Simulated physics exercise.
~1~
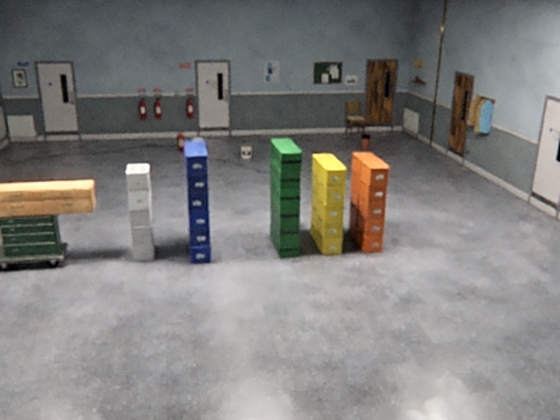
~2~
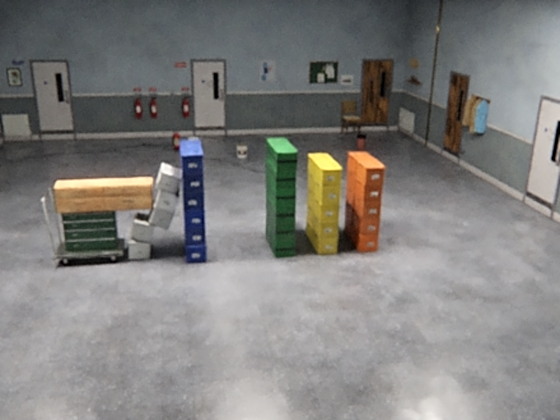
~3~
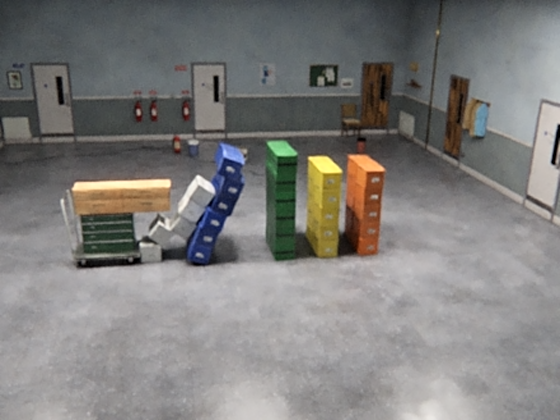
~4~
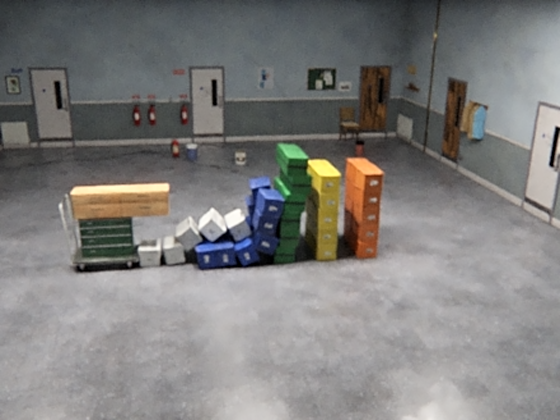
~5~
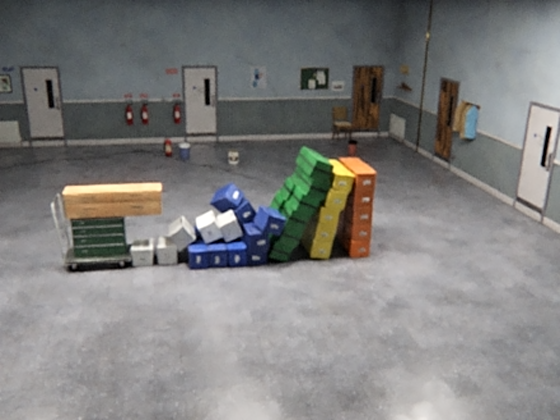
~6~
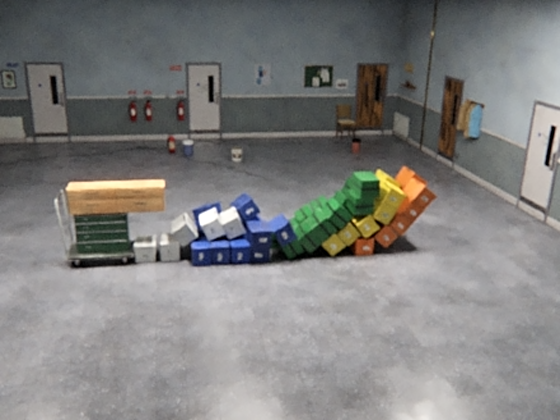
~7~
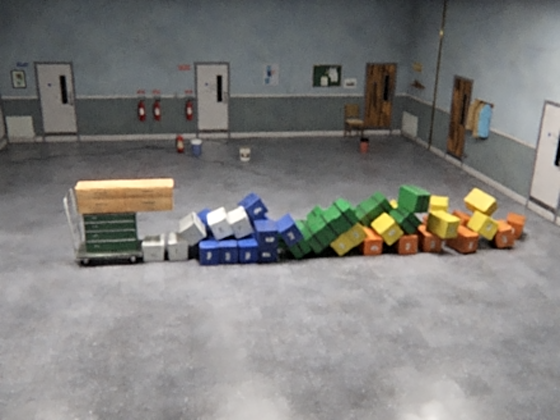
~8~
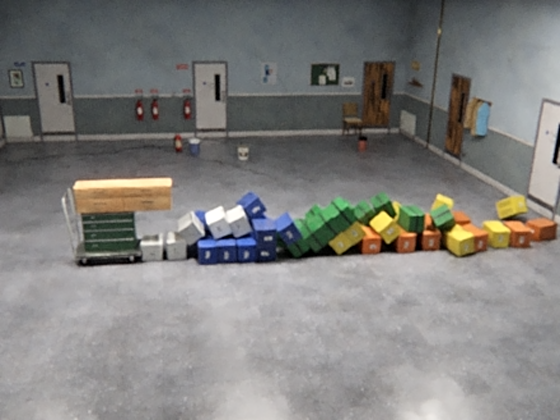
Loaded trolley rolling right into a pale stack, toppling blue, green, yellow and orange columns into a long heap across the floor.
